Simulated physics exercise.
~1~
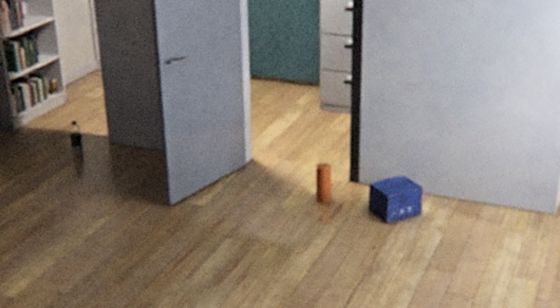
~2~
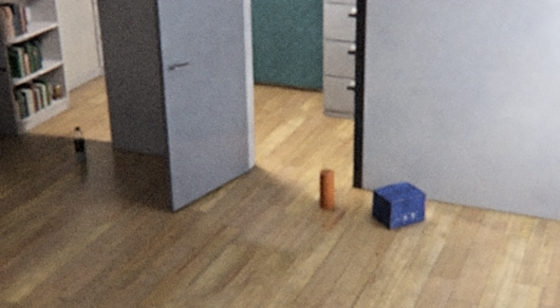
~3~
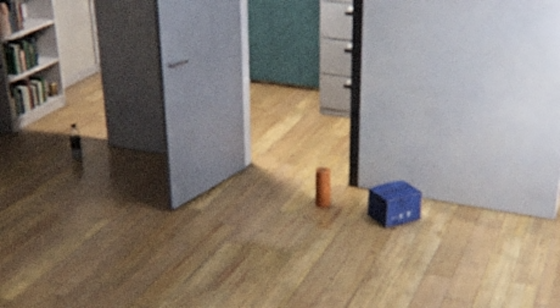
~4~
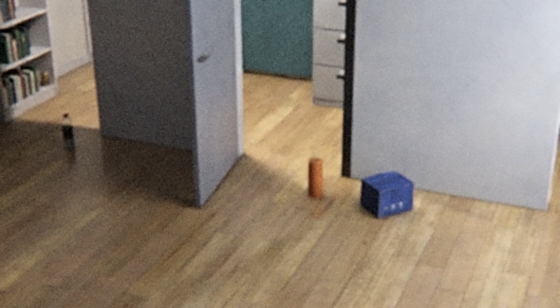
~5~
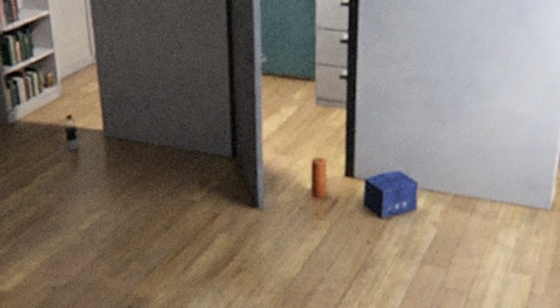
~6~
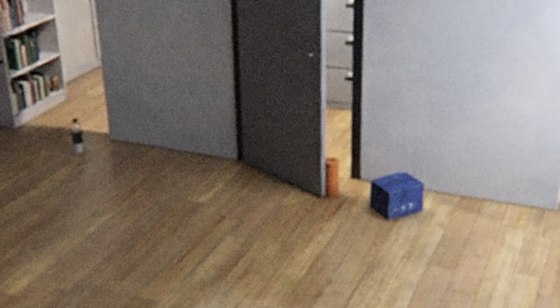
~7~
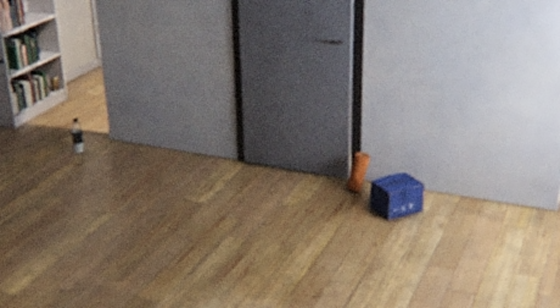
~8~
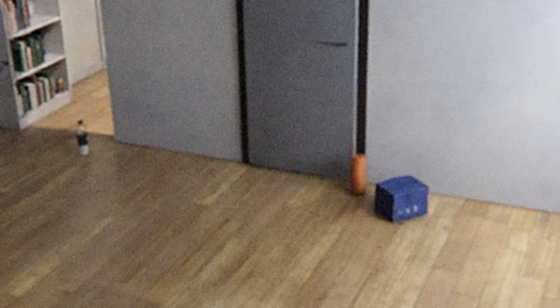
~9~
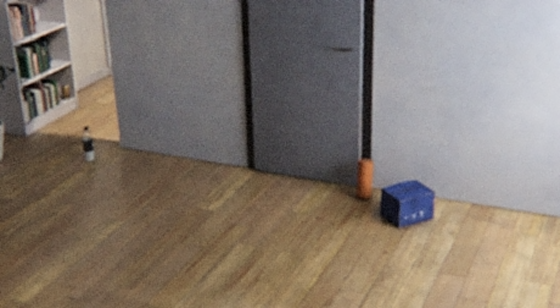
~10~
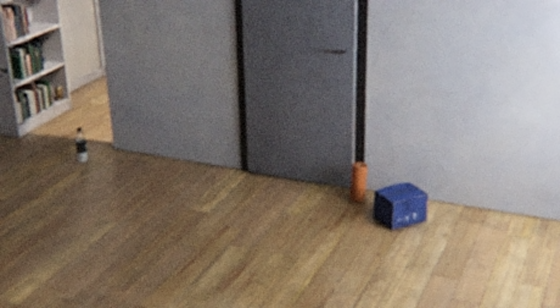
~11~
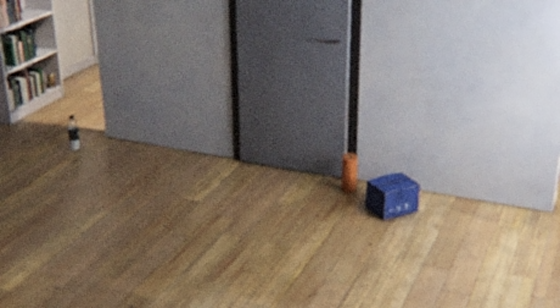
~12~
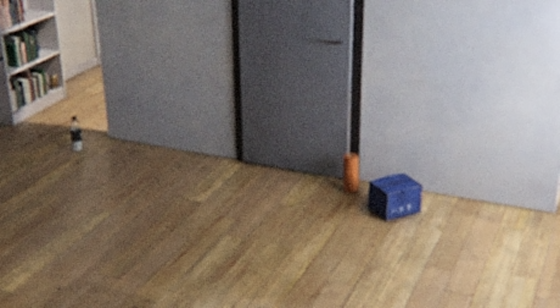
A grey door swings shut, nudging an orange roll rightward beside a still blue box.
